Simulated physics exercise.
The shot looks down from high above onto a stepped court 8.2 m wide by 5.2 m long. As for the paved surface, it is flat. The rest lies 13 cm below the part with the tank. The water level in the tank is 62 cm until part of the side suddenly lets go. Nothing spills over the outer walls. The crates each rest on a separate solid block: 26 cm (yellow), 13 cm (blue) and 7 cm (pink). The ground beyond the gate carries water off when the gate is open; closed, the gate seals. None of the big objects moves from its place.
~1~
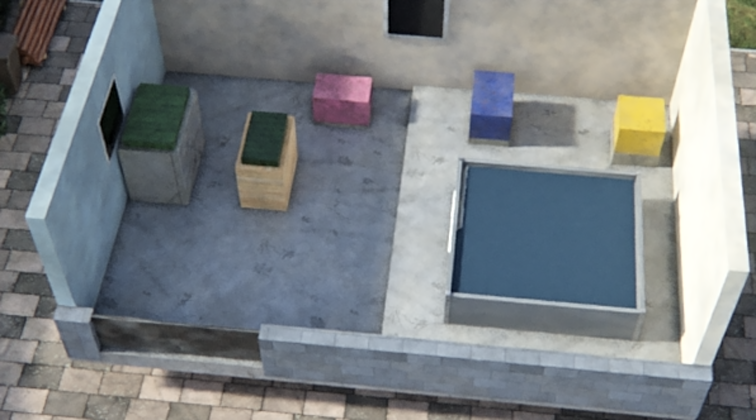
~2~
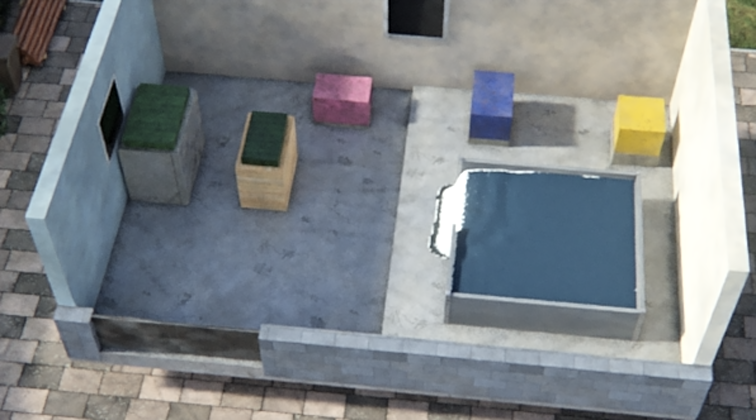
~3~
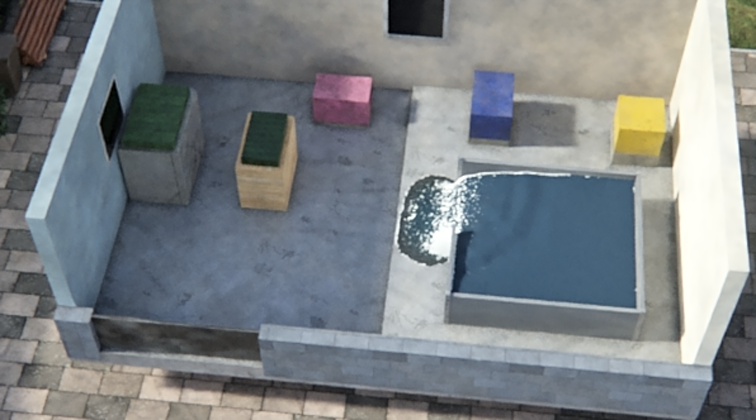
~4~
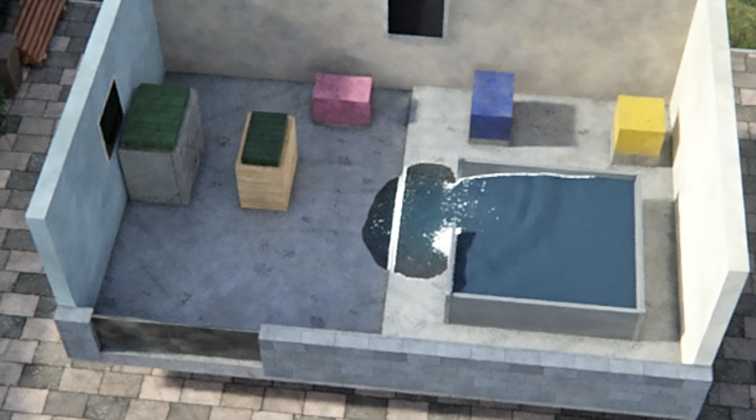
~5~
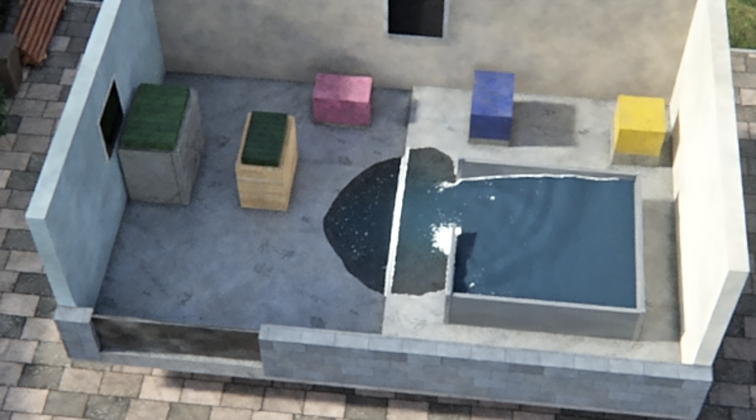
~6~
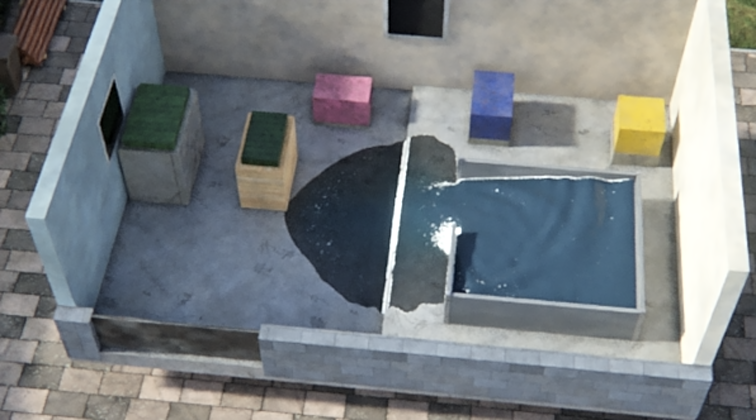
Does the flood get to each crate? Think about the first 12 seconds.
At the end, the yellow crate is not reached, the blue crate is not reached, the pink crate is reached by water.
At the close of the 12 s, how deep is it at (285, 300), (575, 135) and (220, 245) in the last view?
First spot near 10 cm, second near 1 cm, third near 13 cm.
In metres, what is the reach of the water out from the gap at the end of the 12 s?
Distance: Approx. 5.6 m.
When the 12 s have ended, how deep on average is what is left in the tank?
The average depth is around 11 cm.
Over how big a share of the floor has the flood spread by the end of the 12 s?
Around 80 per cent.
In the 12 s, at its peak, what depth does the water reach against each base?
Yellow 0, blue 6, pink 29, all in cm.
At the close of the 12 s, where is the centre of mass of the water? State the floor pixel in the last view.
About (319, 219).
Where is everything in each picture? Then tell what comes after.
The first frame shows still water, 62 cm deep, in the tank at (547, 235).
In the second frame, water pours out at (458, 213) and has run 0.6 m, to (444, 253); deepest outside 31 cm, 62 cm at the tank's back.
In the third frame, water pours out at (458, 214) and has run 0.9 m, to (407, 250); deepest outside 35 cm, 62 cm at the tank's back.
In the fourth frame, the front is at (369, 235), 1.3 m from the gap at (458, 215); 2.0 m2 of floor is under water; 62 cm left at the back of the tank.
In the fifth frame, water pours out at (458, 214) and has run 1.9 m, to (329, 229); deepest outside 35 cm, 62 cm at the tank's back.
In the sixth frame, water pours out at (458, 214) and has run 2.5 m, to (291, 216); deepest outside 36 cm, 62 cm at the tank's back.
A moment later water covers 30 % of the floor and is deepest (38 cm) near (448, 208); yellow plinth not reached, blue plinth not reached, pink plinth reached.
Soon after water covers 50 % of the floor and is deepest (35 cm) near (308, 192); yellow plinth not reached, blue plinth not reached, pink plinth reached.
Next water covers 60 % of the floor and is deepest (30 cm) near (128, 285); yellow plinth not reached, blue plinth reached, pink plinth reached.
Later on water covers 65 % of the floor and is deepest (22 cm) near (87, 335); yellow plinth not reached, blue plinth reached, pink plinth reached.
At the end water covers 80 % of the floor and is deepest (20 cm) near (100, 336); highest at the yellow plinth 0 cm, highest at the blue plinth 6 cm, highest at the pink plinth 29 cm.
